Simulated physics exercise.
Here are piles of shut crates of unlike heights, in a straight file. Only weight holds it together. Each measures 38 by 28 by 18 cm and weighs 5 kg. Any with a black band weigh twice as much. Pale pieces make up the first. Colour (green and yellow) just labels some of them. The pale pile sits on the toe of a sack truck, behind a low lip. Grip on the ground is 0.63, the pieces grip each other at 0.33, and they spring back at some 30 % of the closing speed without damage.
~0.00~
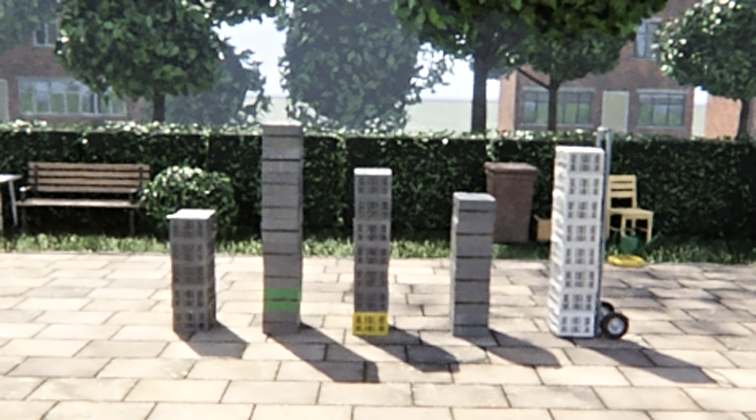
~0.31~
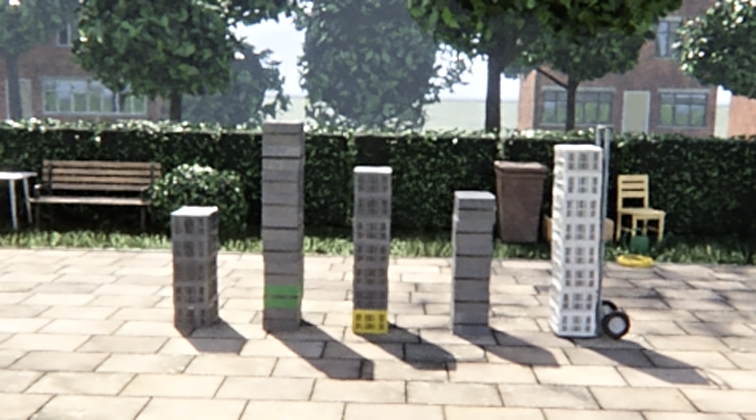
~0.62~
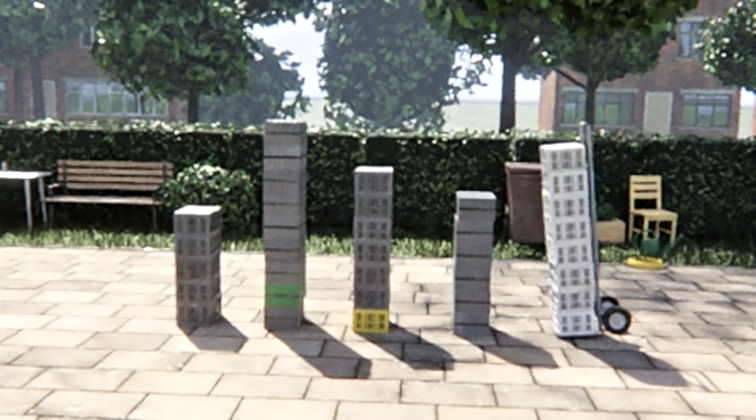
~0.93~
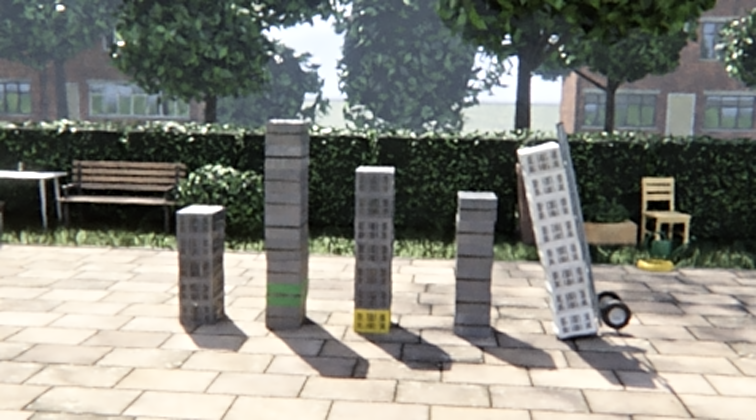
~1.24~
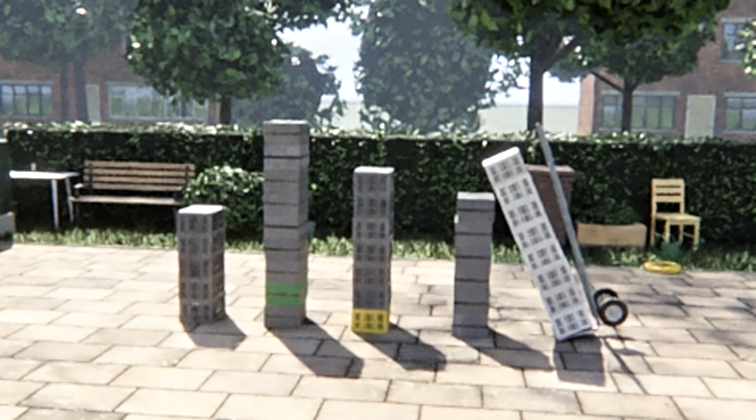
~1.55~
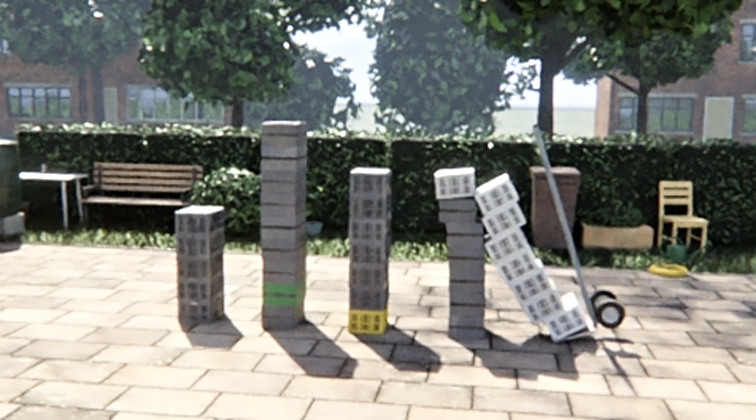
The footage shows five stacks of crates in a row on paving as a hand truck tilts the pale right-hand stack leftward; it leans onto the neighbouring grey stack, its crates shift apart, and its top crate sits on that stack.
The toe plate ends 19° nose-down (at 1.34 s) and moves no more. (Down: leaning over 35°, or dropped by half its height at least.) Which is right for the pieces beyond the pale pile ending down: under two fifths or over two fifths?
Upwards of two fifths of them.
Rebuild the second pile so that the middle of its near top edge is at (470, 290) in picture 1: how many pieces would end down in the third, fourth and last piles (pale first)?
In that case third 0, fourth 0, last 0.
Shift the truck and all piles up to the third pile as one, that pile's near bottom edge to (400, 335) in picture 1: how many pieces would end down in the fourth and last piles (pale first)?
Then fourth 8, last 4.
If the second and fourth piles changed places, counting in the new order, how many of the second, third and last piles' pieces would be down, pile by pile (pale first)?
In that case second 0, third 0, last 0.
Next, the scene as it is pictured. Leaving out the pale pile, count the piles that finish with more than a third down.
The count is 4.
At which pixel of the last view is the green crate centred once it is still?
Around (240, 301).
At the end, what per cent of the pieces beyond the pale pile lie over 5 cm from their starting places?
Shifted: 95 per cent.
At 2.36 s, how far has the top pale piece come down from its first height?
Roughly 30 cm.
By 2.36 s, 8 of the pale pile down; none of the 27 other crates down, 7 disturbed.
By 2.96 s, 8 of the pale pile down; 5 of the 27 other crates down; yellow crate tilted 12°.
By 3.96 s, 8 of the pale pile down; 20 of the 27 other crates down; green crate tilted 38°; yellow crate moved 25 mm.
By 4.68 s, 8 of the pale pile down; 25 of the 27 other crates down; green crate tilted 44°, 11 cm lower; yellow crate moved 24 mm.
When it is over (6.4 s), 8 of the pale pile down; 25 of the 27 other crates down; green crate tilted 44°, 11 cm lower; yellow crate moved 24 mm. That is 93 per cent. In pixels of the last frame, middles, green crate near (240, 300), yellow crate near (366, 316).
